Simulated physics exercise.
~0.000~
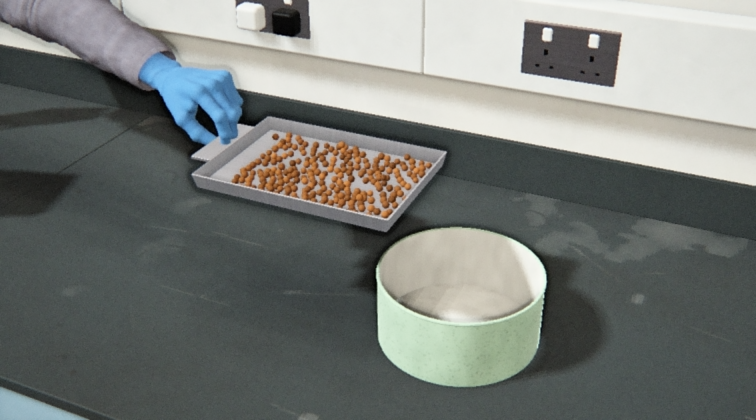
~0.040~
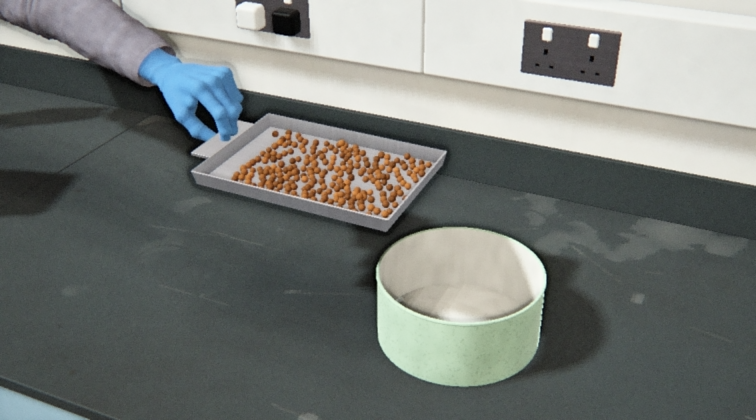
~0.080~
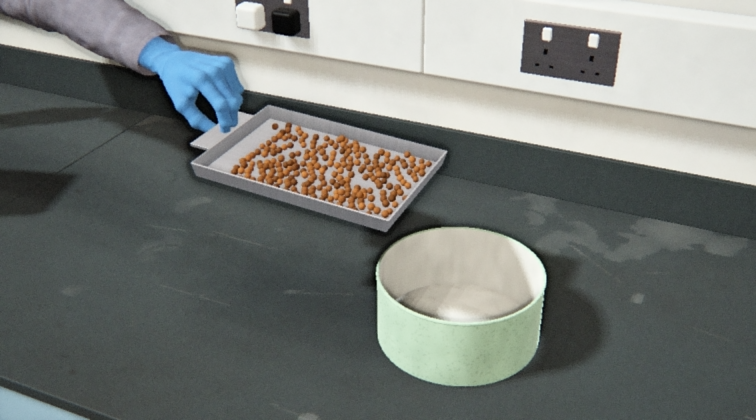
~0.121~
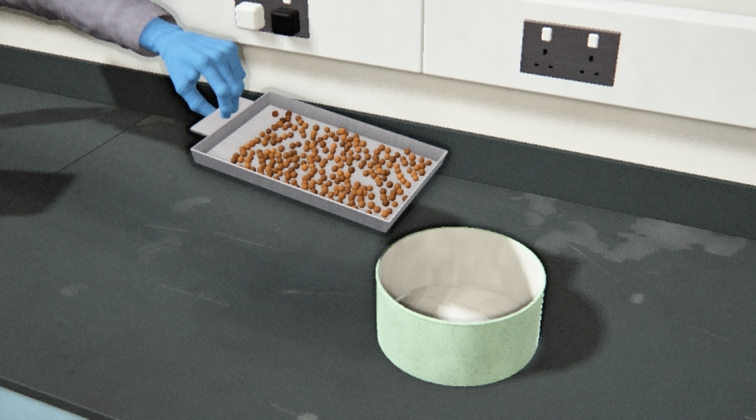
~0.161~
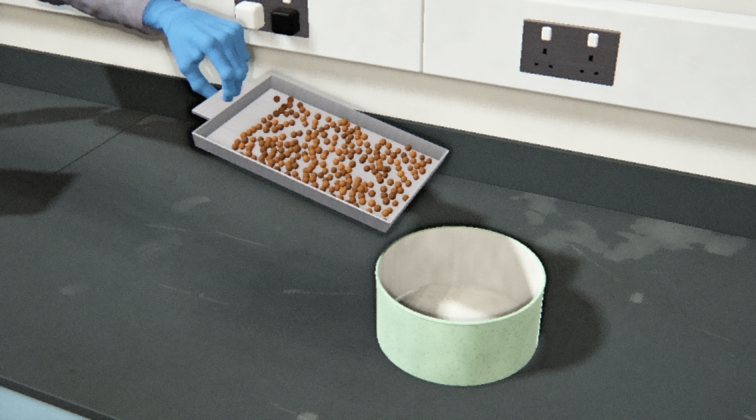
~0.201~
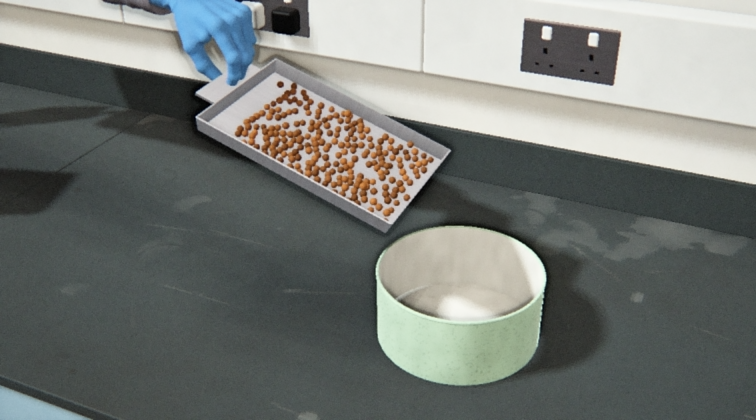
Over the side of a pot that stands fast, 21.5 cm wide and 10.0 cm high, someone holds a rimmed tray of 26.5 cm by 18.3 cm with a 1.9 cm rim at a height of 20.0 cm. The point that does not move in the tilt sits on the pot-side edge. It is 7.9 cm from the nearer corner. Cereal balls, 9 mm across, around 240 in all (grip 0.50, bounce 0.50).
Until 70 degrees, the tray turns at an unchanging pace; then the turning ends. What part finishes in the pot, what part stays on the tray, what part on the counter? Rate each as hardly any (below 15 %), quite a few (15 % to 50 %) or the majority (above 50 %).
I would put it this way: Pot: Quite a few, tray: The majority, counter: Hardly any.
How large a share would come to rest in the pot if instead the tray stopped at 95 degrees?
Then about 95 per cent.
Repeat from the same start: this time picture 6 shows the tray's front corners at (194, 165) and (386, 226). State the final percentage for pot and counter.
That works out as pot 0 and counter 5.
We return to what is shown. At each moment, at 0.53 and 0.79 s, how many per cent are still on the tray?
Around 100 first, about 70 after.
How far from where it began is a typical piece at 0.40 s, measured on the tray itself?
It has moved some 3 cm from its start.
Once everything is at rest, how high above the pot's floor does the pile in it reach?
Some 1.5 cm above the floor.
After 0.40 s, tilt 46 degrees; the tray holds 100 %, the pot 0 %.
Then, at 0.53 s, tilt 63 degrees; the tray holds 100 %, the pot 0 %.
Then, at 0.79 s, tilt 70 degrees; the tray holds 70 %, the pot 20 %.
By 1.7 s all is still; pot 35 %, tray 60 %, counter 5 %.
